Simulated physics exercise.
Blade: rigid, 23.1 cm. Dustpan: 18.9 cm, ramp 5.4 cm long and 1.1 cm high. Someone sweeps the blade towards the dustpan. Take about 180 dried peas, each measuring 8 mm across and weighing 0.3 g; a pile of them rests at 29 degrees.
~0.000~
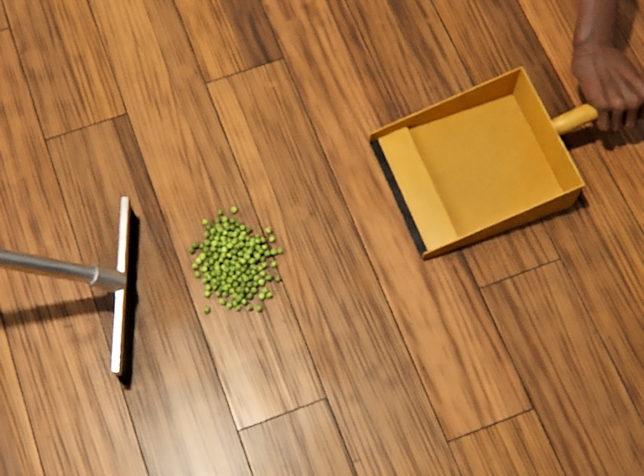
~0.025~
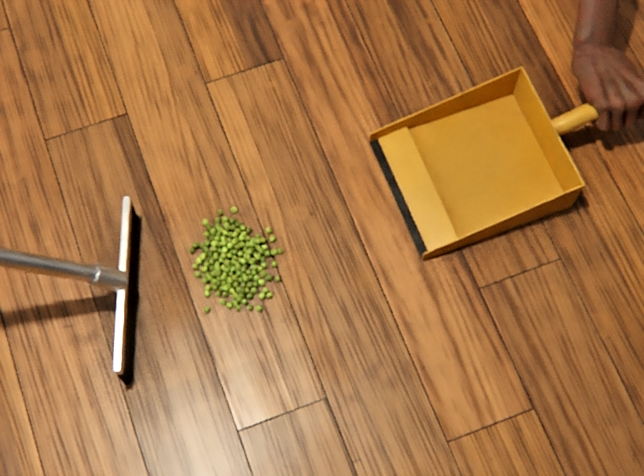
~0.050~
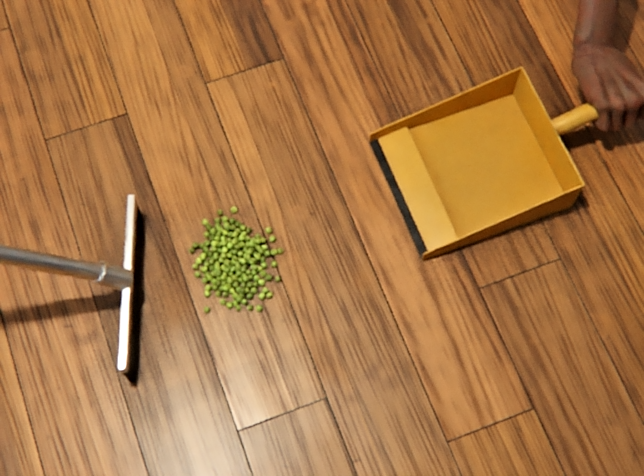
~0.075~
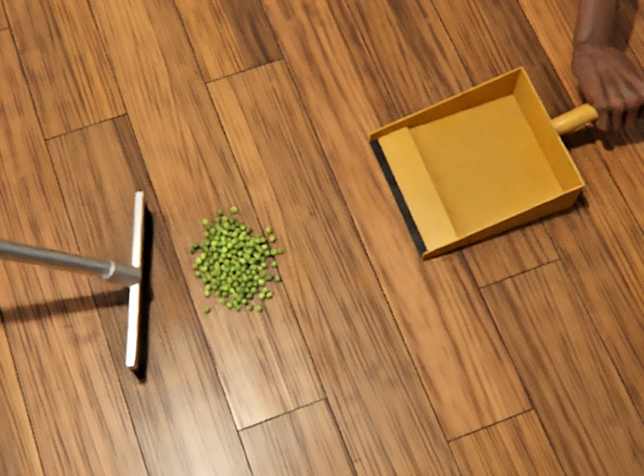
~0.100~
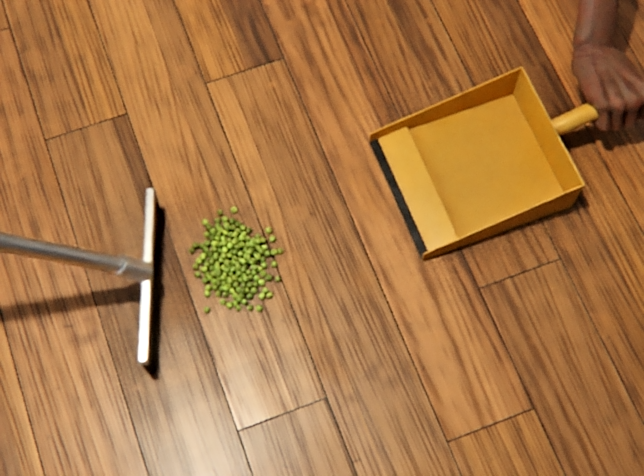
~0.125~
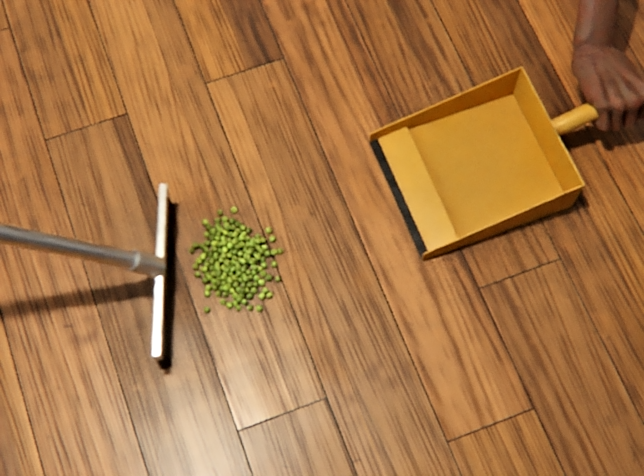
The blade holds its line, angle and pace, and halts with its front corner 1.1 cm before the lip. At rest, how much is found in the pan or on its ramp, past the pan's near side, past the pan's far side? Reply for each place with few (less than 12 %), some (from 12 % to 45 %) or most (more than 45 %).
Pan - some; near side - some; far side - few.
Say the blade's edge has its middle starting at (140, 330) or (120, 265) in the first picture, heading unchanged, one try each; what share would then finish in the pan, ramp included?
15 and 15 per cent, roughly.
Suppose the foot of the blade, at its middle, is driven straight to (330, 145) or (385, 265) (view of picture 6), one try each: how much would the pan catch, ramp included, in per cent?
I'd expect around 5 percent, then around 20 percent.
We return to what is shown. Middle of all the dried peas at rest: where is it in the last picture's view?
I'd put it at about (406, 235).
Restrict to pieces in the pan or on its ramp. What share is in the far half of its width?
40 per cent.
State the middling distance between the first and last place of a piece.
About 24 cm.
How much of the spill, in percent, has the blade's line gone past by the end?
Roughly 0 per cent of it.
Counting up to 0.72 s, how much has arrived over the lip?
I'd say around 20 in a hundred has made it so far.
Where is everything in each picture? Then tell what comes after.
In the first frame, blade from (117, 371) to (127, 203), moved 0.0 cm, 0 of the pieces shifted so far; middle of the pieces at (233, 262); pan at (482, 169).
In the second frame, blade from (119, 370) to (128, 203), moved 0.2 cm, 0 of the pieces shifted so far; middle of the pieces at (233, 262).
In the third frame, blade from (124, 368) to (133, 201), moved 0.9 cm, 0 of the pieces shifted so far; middle of the pieces at (233, 262).
In the fourth frame, blade from (132, 365) to (141, 198), moved 2.0 cm, 0 of the pieces shifted so far; middle of the pieces at (233, 262).
In the fifth frame, blade from (144, 361) to (152, 195), moved 3.5 cm, 0 of the pieces shifted so far; middle of the pieces at (233, 262).
In the sixth frame, blade from (158, 356) to (165, 190), moved 5.2 cm, 0 of the pieces shifted so far; middle of the pieces at (233, 262); pan at (482, 169). The blade's pace is about 0.69 m/s.
Then, at 0.33 s, middle of the blade 18 cm from the lip; 0 % over the lip, far side 0 %, near side 10 %.
After 0.46 s, middle of the blade 9 cm from the lip; 0 % over the lip, far side 0 %, near side 20 %.
After 0.72 s, middle of the blade 5 cm from the lip; 20 % over the lip, far side 0 %, near side 30 %.
At rest (1.5 s), pan 15 %, near side 35 %, far side 0 %, in front of the lip or behind the blade 50 %.
